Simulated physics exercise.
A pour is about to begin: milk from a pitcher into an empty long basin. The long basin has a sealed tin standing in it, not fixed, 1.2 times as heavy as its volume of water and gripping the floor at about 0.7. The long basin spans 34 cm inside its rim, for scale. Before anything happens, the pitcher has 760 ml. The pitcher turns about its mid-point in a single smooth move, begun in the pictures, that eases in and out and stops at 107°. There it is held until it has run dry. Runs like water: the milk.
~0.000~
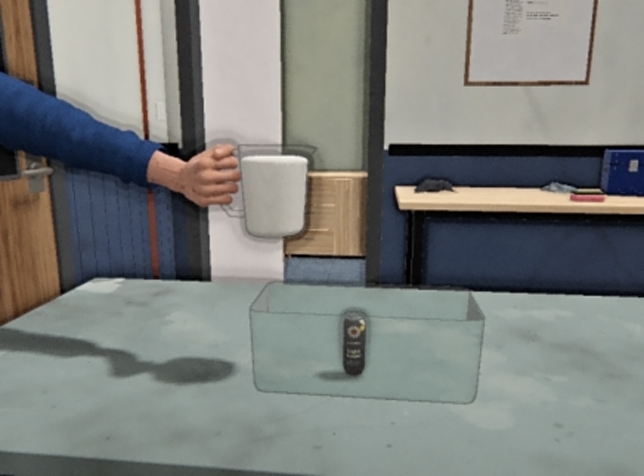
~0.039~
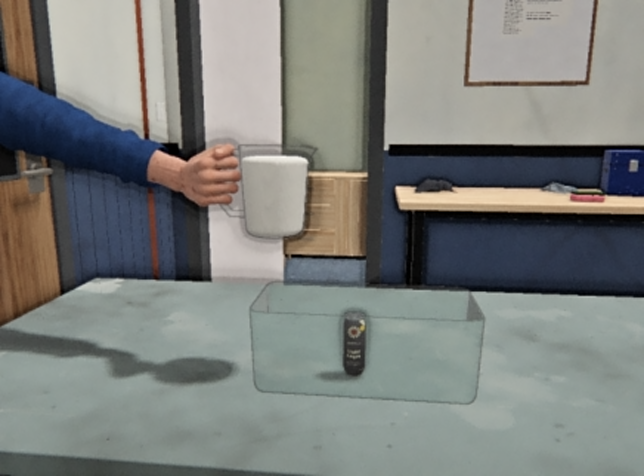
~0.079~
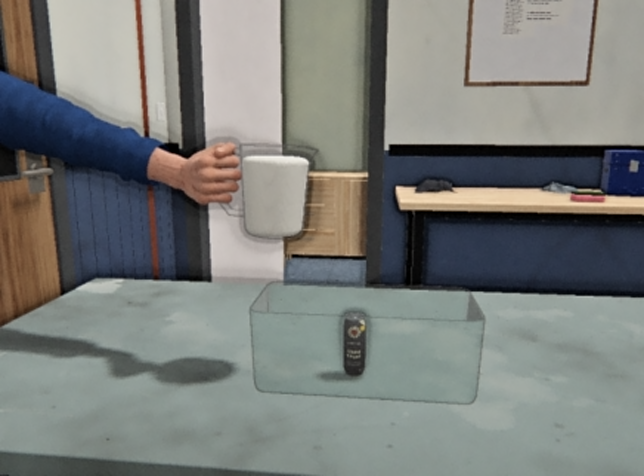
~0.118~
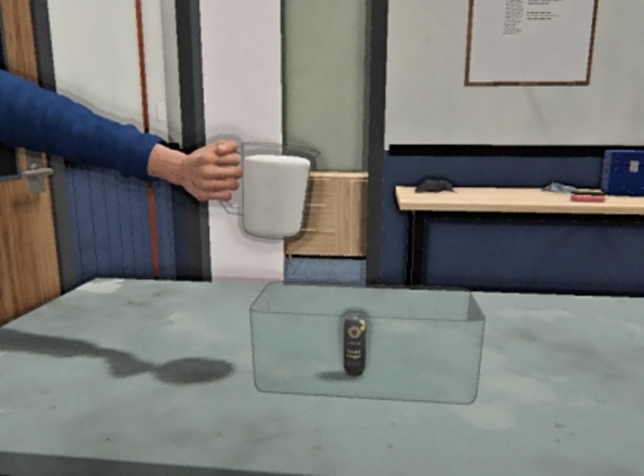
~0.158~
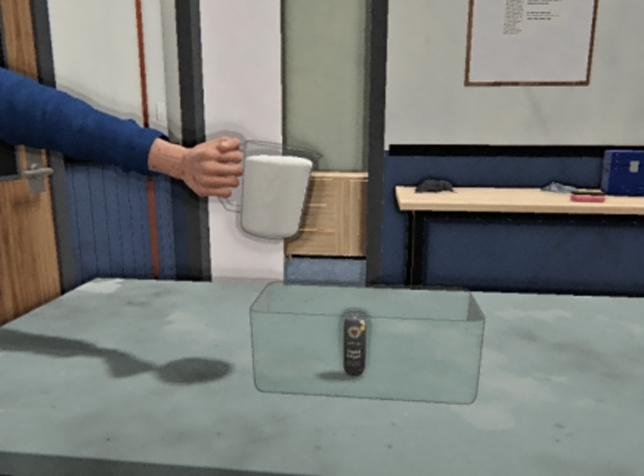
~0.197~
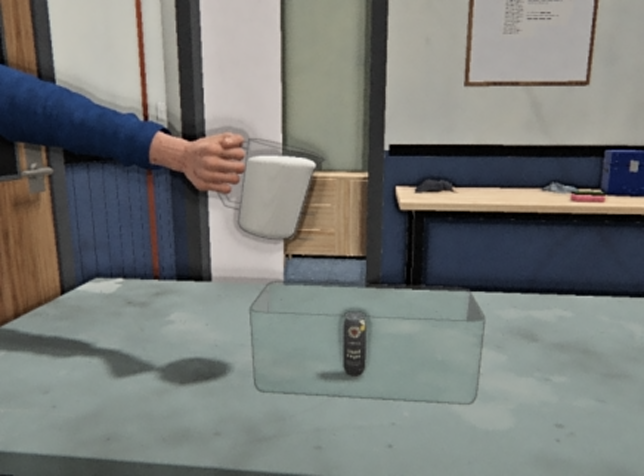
A blue-sleeved arm holding a white pitcher above a clear long basin on a table, slowly tilting it slightly to the right.
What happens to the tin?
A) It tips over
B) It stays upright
B.
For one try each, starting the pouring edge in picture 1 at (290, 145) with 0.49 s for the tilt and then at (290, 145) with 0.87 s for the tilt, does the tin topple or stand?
In the first try it comes down; in the second it comes down.
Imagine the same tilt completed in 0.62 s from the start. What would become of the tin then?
In that case the tin stays vertical.
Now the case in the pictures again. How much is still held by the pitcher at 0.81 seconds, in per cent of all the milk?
Remaining share: Approx. 26 %.
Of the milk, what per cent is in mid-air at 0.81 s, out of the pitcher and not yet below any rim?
Close to 24 %.
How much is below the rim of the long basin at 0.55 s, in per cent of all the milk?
Near 3 in a hundred.
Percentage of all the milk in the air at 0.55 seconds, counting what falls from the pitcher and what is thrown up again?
About 20 per cent.
Then, 0.55 s in, the tilt is 75° and 78 per cent is still to pour; the tin stands where it began.
Then, 0.81 s in, the tilt is 106° and 25 per cent is still to pour; the tin stands where it began.
Then, 1.08 s in, the tilt is 107° and 2 per cent is still to pour; the tin stands where it began.
Then, 1.37 s in, the tilt is 107° and 0 per cent is still to pour; the tin stands where it began.
Finally, the tin stands where it began.
